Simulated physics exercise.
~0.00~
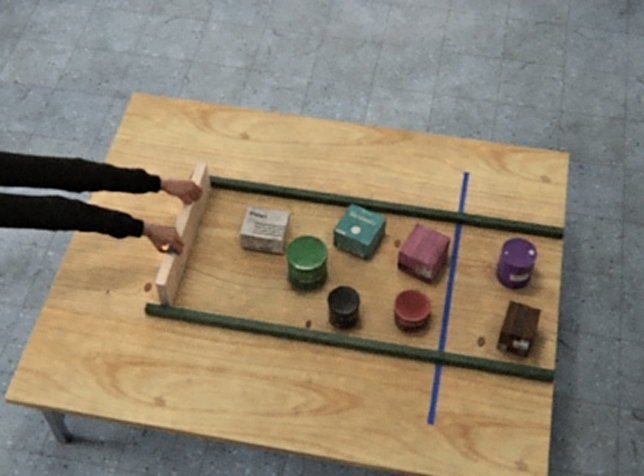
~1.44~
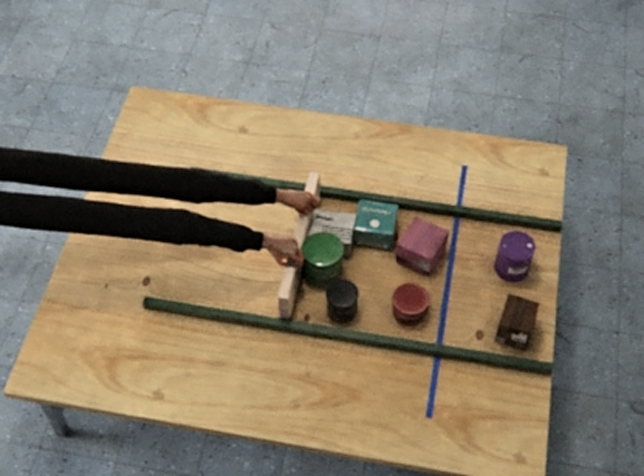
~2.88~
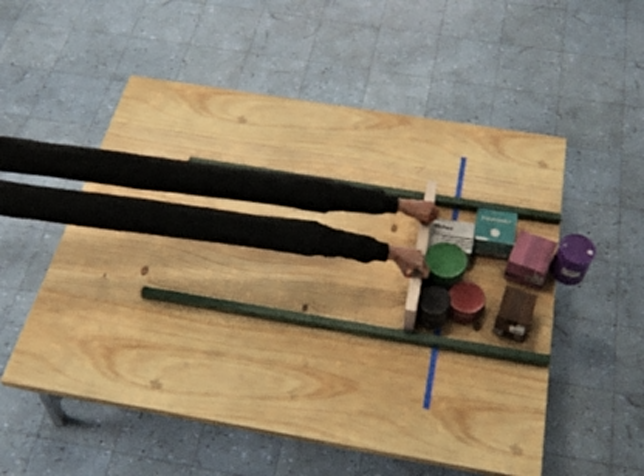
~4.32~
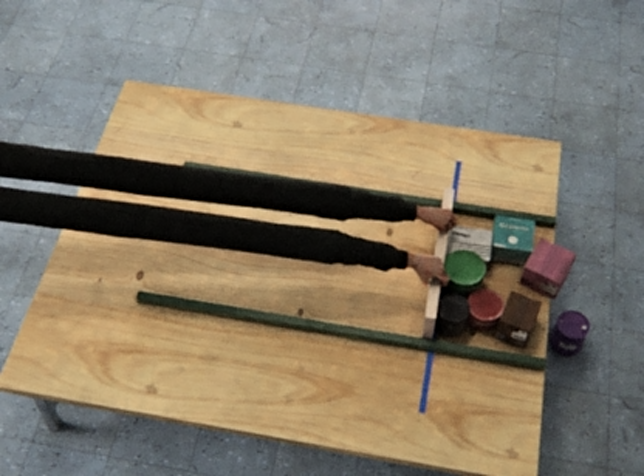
A wooden plank, held upright by two dark-sleeved arms reaching in from the left, stands behind a group of parcels and tubs on a low wooden platform, seen from above. Between two green battens sit white, turquoise, pink and brown boxes and green, black, red and purple tubs, with blue tape crossing toward the right. The hands push the plank right, gathering the white box and green tub first. The crowded group then slides over the tape toward the right edge, and the purple tub reaches the brink. Finally, the plank is at the tape, the purple tub has dropped off, and the pink box juts over the edge.
